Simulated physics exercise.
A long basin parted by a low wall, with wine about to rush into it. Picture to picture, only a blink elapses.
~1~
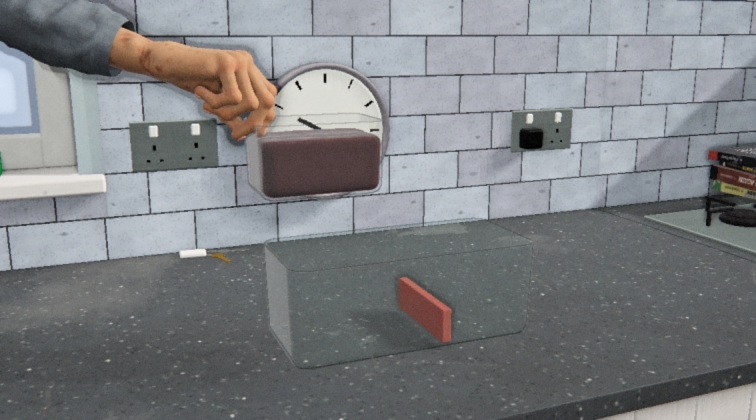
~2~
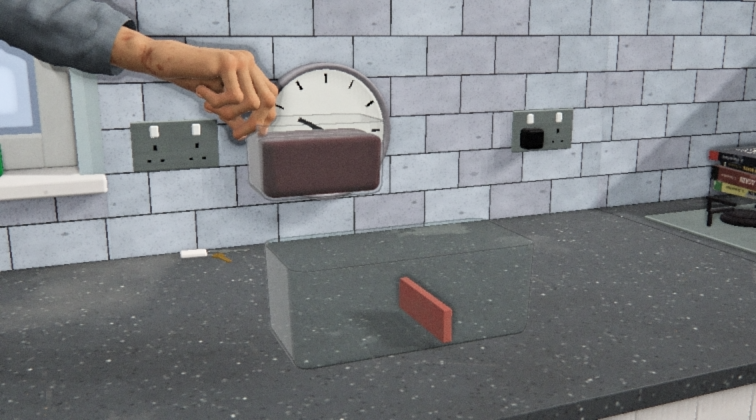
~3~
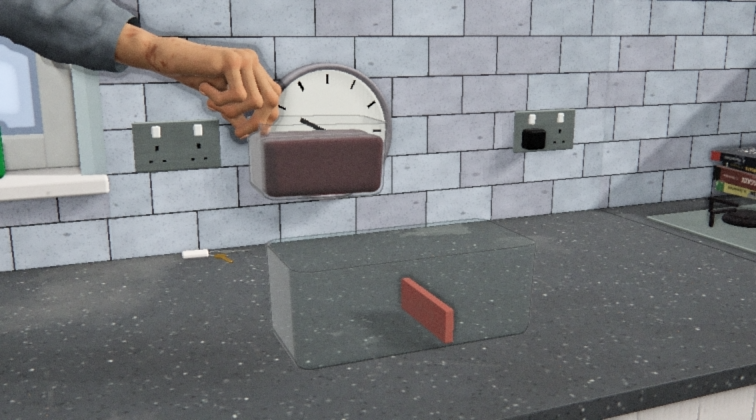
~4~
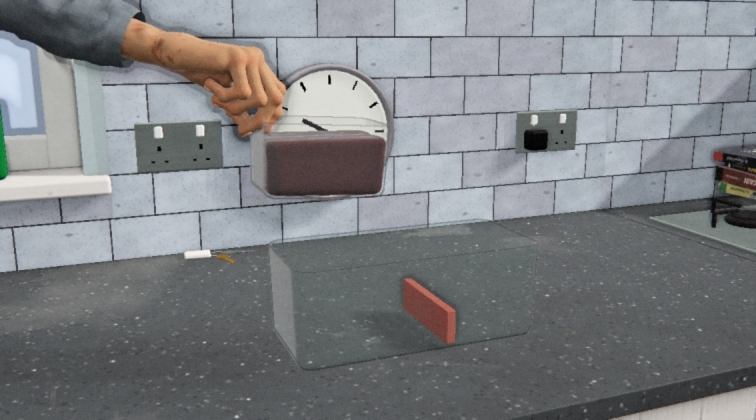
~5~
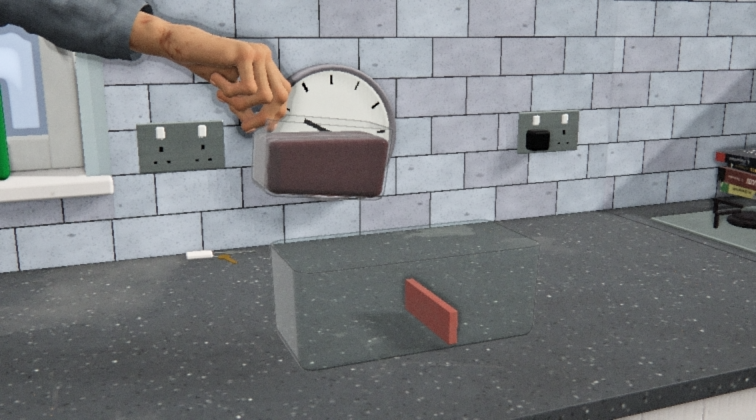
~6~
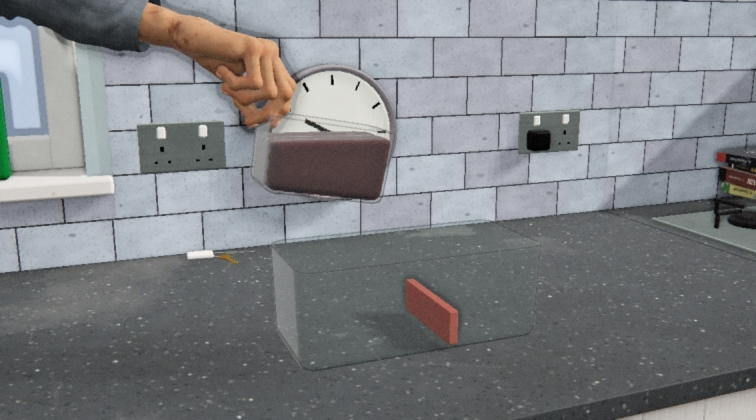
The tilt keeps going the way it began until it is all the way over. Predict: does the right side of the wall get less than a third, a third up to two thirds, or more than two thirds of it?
It gets a third up to two thirds.
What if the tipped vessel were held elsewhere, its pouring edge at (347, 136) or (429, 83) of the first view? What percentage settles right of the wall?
About 5 % the first time, about 75 % the second.
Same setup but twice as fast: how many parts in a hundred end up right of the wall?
Roughly 30 in a hundred.
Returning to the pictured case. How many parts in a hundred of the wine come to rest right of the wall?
It comes to about 55 per cent.
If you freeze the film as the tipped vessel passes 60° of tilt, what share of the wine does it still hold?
65 per cent or so.
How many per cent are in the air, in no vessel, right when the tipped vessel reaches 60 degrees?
I'd say some 25 per cent of it.
A moment on, the tilt is 60° and 63 per cent is still to pour, 5 is left of the wall and 7 right of it.
Next, the tilt is 92° and 16 per cent is still to pour, 23 is left of the wall and 54 right of it.
Then the tilt is 98° and 2 per cent is still to pour, 41 is left of the wall and 54 right of it.
Later the tilt is 98° and 0 per cent is still to pour, 45 is left of the wall and 54 right of it.
At rest 45 per cent lies left of the wall, 54 right of it and 0 outside.
